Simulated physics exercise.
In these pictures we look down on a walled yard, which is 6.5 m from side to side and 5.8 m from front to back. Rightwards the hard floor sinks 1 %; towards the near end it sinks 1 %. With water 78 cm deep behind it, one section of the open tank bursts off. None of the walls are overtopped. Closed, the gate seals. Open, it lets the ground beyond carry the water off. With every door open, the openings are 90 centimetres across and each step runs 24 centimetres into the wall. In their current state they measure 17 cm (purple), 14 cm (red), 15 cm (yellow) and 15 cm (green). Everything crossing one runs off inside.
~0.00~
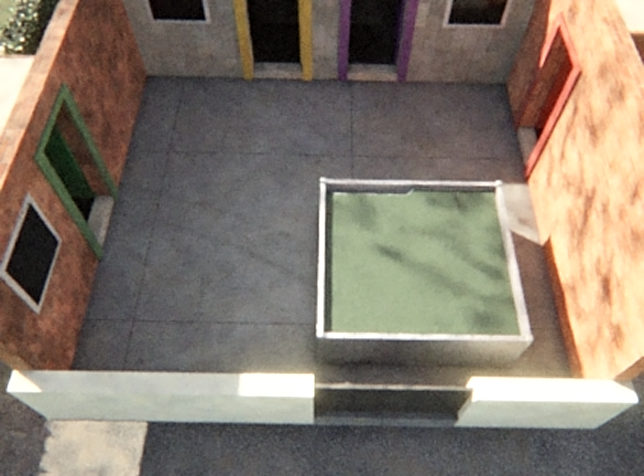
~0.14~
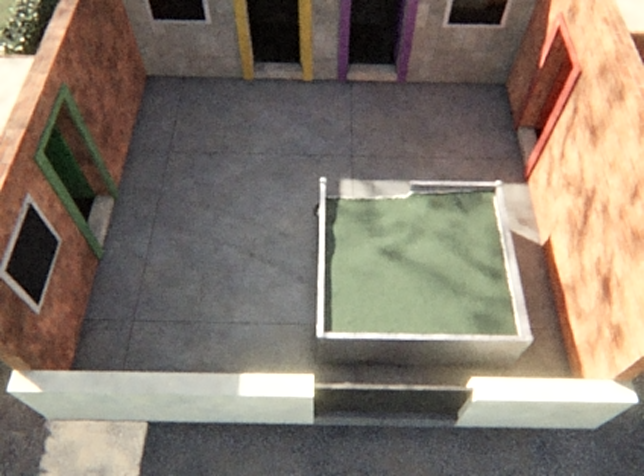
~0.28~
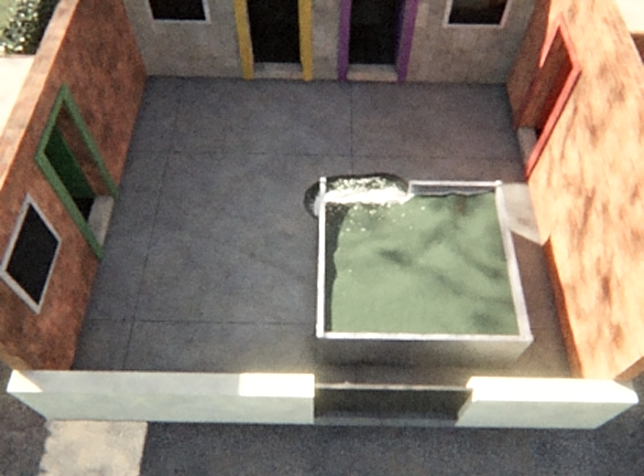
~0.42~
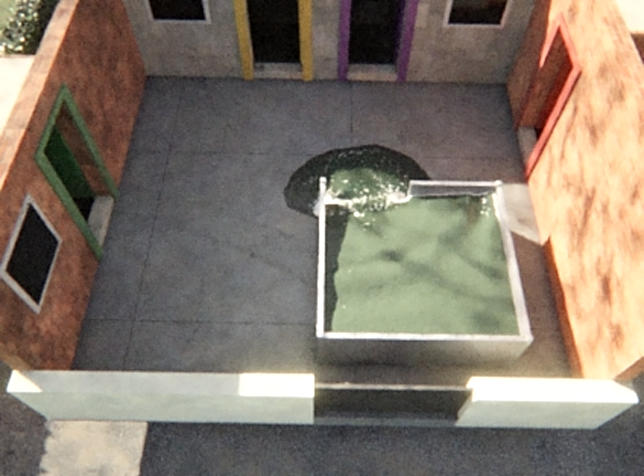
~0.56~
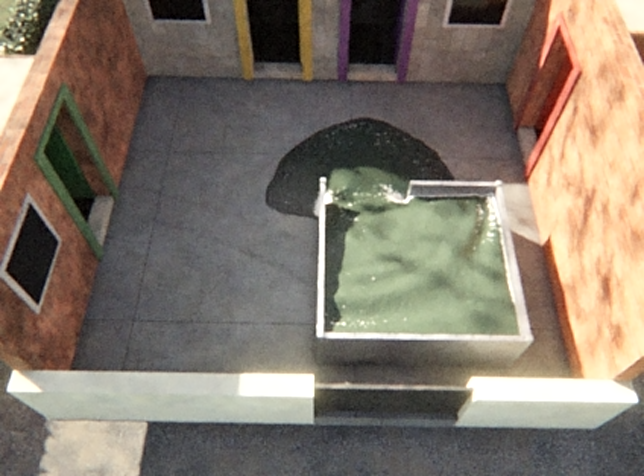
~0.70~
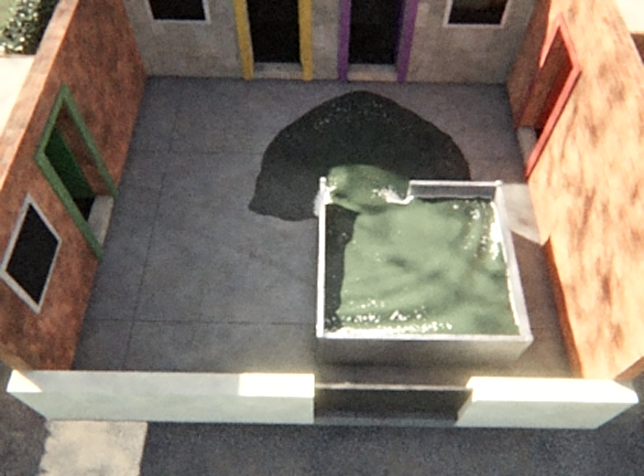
In a walled yard with coloured door surrounds, green water sits in an open tank until a section of its far side gives way; water pours through the gap and spreads in a widening dark patch across the grey floor behind.
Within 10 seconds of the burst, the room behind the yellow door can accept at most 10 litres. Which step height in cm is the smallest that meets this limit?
A height of roughly 26 cm.
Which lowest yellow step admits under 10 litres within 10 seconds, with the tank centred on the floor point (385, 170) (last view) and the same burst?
A height near 33 cm.
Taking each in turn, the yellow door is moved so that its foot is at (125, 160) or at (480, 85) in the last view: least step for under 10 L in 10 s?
In turn: About 10.5 cm, about 25 cm.
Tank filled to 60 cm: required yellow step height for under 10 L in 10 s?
Then around 19 centimetres.
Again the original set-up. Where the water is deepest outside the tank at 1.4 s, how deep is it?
I'd put it near 44 cm.
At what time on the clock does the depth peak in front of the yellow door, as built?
I'd guess close to 2.0 seconds.
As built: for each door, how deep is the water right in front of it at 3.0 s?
Door by door in centimetres - purple 28, red 10, yellow 24, green 0.
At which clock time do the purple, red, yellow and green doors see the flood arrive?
Arrival: Purple 0.8 s, red 1.4 s, yellow 1.1 s, green 3.6 s.
After 1.4 s water covers 35 % of the floor, deepest (44 cm) near (349, 211); 25 cm at the yellow door, 1 litre in over its 15 cm step.
After 3.0 s water covers 50 % of the floor, deepest (36 cm) near (148, 76); 24 cm at the yellow door, 80 litres in over its 15 cm step.
After 10.0 s water covers 100 % of the floor, deepest (23 cm) near (493, 401); 9 cm at the yellow door, 104 litres in over its 15 cm step.
At the yellow door as built, the water arrived by 1.2 s and peaked near 30 cm at 2.0 s.
Run again over the same 10 s with other heights there, 23 litres in over 23 cm, 0 litres over 31 cm. The limit of 10 litres is kept from about 26 cm up.
